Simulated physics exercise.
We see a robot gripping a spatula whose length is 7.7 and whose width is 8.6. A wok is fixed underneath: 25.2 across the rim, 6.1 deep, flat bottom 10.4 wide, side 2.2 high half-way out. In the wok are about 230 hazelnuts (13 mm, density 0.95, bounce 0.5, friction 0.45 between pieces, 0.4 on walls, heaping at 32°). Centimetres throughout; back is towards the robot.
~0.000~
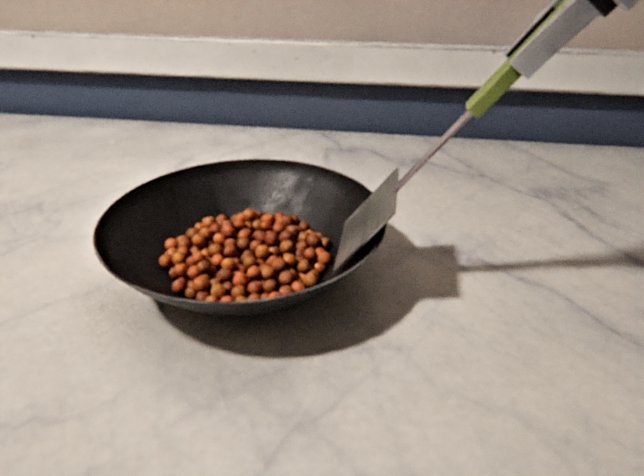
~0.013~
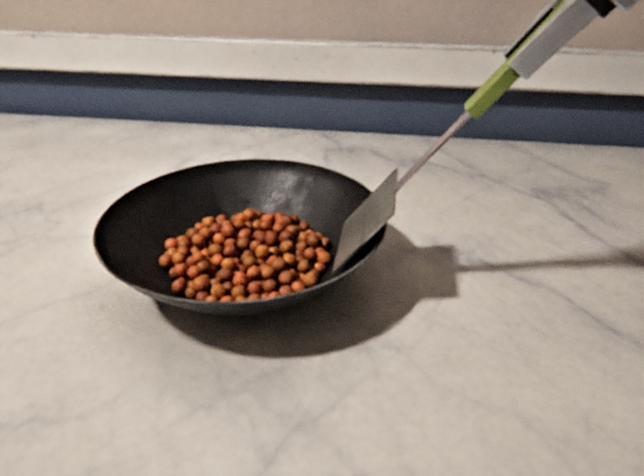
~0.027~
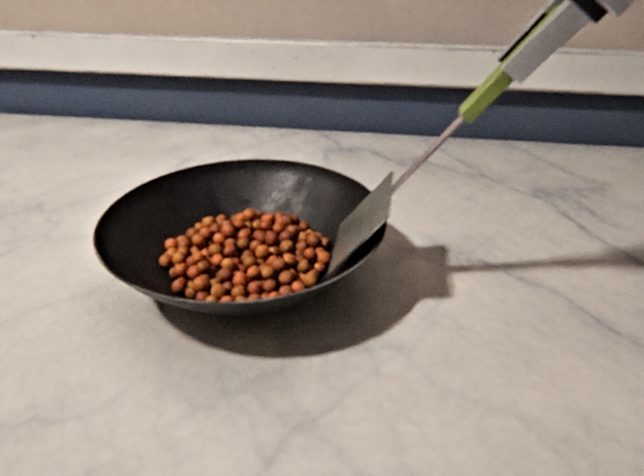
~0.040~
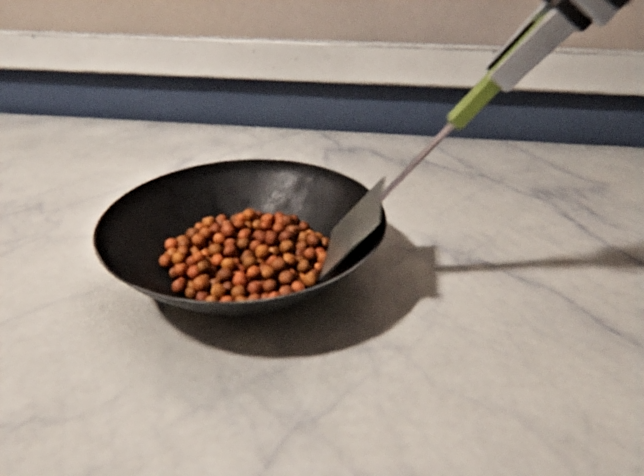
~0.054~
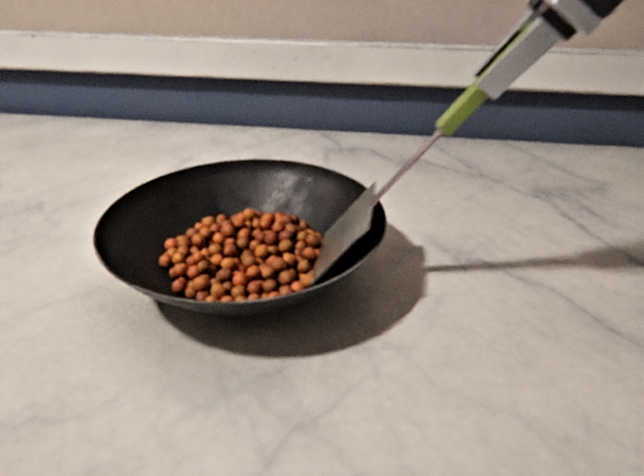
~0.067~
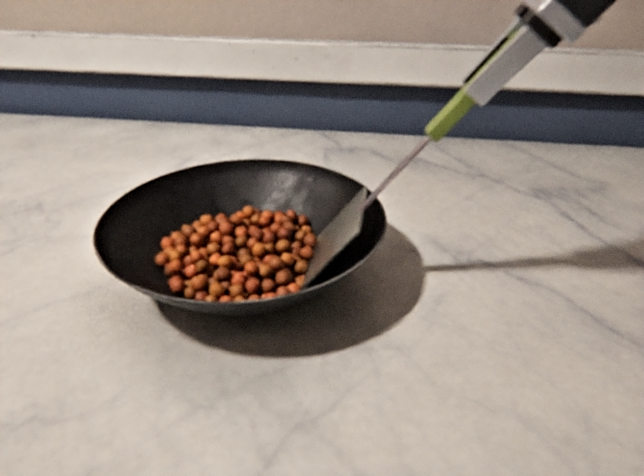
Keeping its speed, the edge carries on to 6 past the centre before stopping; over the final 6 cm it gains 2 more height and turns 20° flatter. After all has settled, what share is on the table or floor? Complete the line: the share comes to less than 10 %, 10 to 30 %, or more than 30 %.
The share comes to less than 10 %.
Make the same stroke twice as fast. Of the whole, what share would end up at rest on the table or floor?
Then about 40 per cent.
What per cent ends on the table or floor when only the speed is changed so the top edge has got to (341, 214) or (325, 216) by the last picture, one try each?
Near 20 per cent in the first try and near 40 per cent in the second.
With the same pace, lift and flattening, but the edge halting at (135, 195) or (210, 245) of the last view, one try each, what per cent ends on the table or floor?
I'd say roughly 45 per cent, then roughly 0 per cent.
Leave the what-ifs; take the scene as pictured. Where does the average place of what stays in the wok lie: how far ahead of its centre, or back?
I'd say close to 4.5 cm toward the front.
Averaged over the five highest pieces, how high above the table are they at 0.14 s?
4 cm.
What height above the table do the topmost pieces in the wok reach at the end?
7.0 cm.
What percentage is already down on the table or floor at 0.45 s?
My estimate is roughly 5 %.
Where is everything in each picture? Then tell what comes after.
In the first picture, spatula top edge at (397, 188), sloping 53°; upper third of the load around (245, 248), from x 165 to 325, top at y 215; 232 in the wok.
In the second picture, spatula top edge at (396, 189), sloping 53°; upper third of the load around (245, 248), from x 165 to 325, top at y 215.
In the third picture, spatula top edge at (391, 192), sloping 53°; upper third of the load around (245, 248), from x 165 to 325, top at y 215.
In the fourth picture, spatula top edge at (382, 197), sloping 53°; upper third of the load around (245, 248), from x 165 to 325, top at y 215.
In the fifth picture, spatula top edge at (372, 203), sloping 53°; upper third of the load around (245, 251), from x 165 to 320, top at y 215.
In the sixth picture, spatula top edge at (363, 207), sloping 53°; upper third of the load around (240, 246), from x 165 to 320, top at y 210; 232 in the wok.
After 0.14 s, sloping 53°, highest piece 5 above the table; 232 in the wok.
After 0.21 s, sloping 44°, highest piece 6 above the table; 232 in the wok.
After 0.45 s, sloping 33°, highest piece 7 above the table; 226 in the wok, 6 on the table or floor.
After 1.50 s, sloping 33°, highest piece 7 above the table; 226 in the wok, 6 on the table or floor.
At rest, 226 in the wok, 6 on the table or floor. That is 3 % on the table or floor.
